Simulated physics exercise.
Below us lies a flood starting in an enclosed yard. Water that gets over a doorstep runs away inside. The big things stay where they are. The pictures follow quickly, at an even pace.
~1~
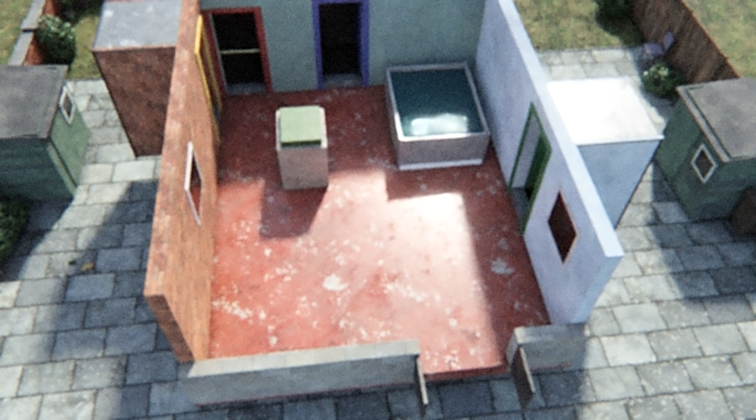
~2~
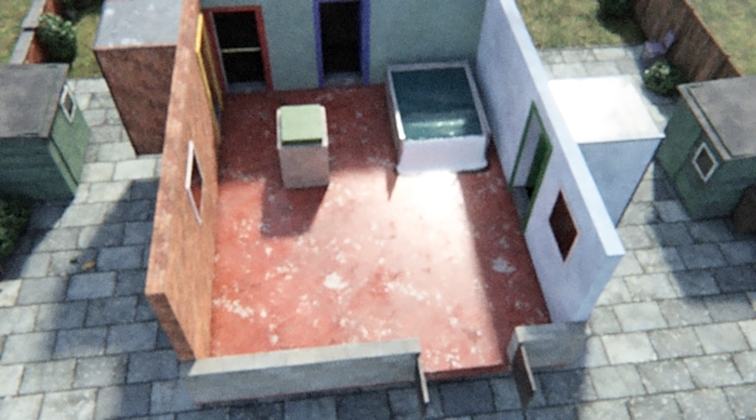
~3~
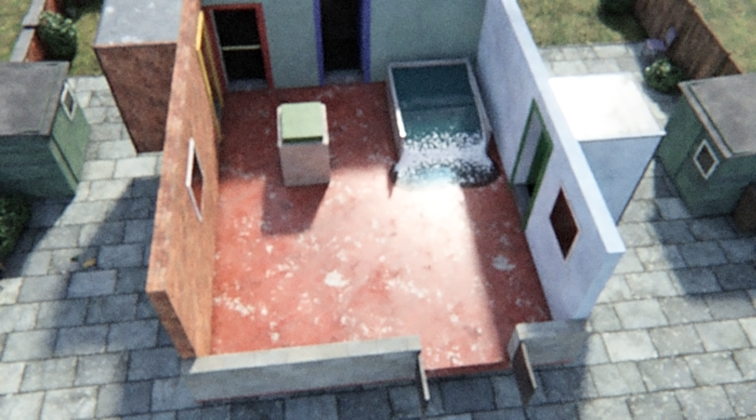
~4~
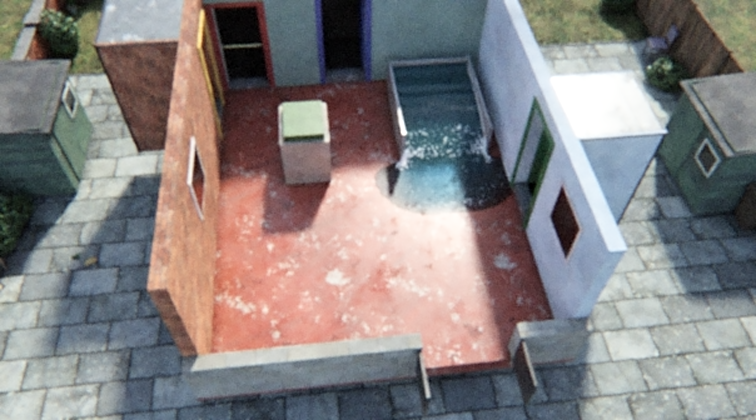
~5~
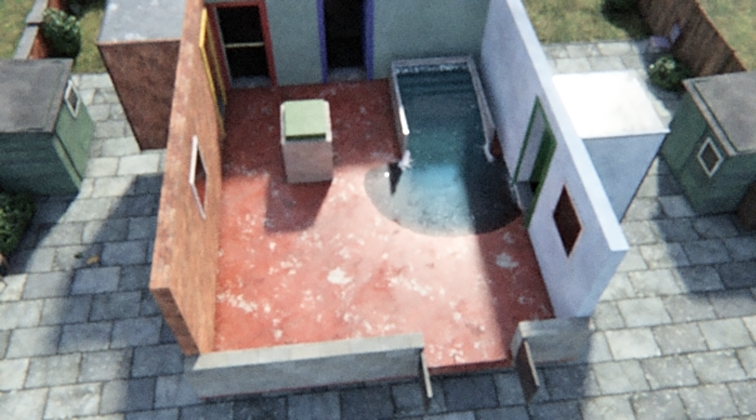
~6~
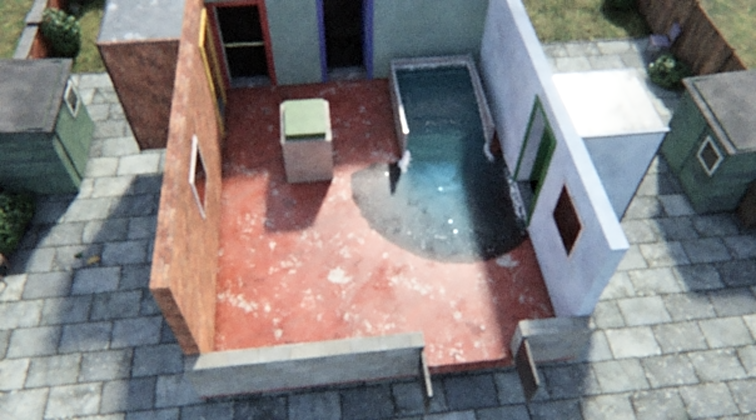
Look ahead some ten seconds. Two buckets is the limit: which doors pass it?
The green door stays under that; the yellow door stays under that; the blue door stays under that; the red door stays under that.
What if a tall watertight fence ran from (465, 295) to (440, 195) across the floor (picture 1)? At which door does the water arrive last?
That is the door marked blue.
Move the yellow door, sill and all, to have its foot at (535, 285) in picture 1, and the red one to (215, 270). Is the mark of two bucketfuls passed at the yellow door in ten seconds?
My reading: Yellow holds.
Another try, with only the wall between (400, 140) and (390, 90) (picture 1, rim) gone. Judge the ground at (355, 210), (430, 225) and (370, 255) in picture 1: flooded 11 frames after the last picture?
As listed: Flooded, dry, awash.
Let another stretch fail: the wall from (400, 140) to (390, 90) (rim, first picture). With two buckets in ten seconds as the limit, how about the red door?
The red door floods.
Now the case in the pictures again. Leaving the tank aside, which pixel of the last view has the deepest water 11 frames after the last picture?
Around (546, 339).
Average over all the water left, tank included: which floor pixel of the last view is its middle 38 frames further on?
Near (368, 257).
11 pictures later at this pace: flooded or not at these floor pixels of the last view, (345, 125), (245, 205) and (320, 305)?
In turn: No water, dry, covered.
A moment on, water covers 40 % of the floor; the green door wet at the sill, nothing in, the yellow door not reached, the blue door not reached, the red door not reached.
Next, water covers 50 % of the floor; the green door wet at the sill, nothing in, the yellow door not reached, the blue door not reached, the red door not reached.
Then, water covers 55 % of the floor; the green door wet at the sill, nothing in, the yellow door not reached, the blue door not reached, the red door not reached.
Later, water covers 70 % of the floor; the green door wet at the sill, nothing in, the yellow door not reached, the blue door not reached, the red door not reached.
In the end, water covers 90 % of the floor; the green door wet at the sill, nothing in, the yellow door wet at the sill, nothing in, the blue door wet at the sill, nothing in, the red door wet at the sill, nothing in.
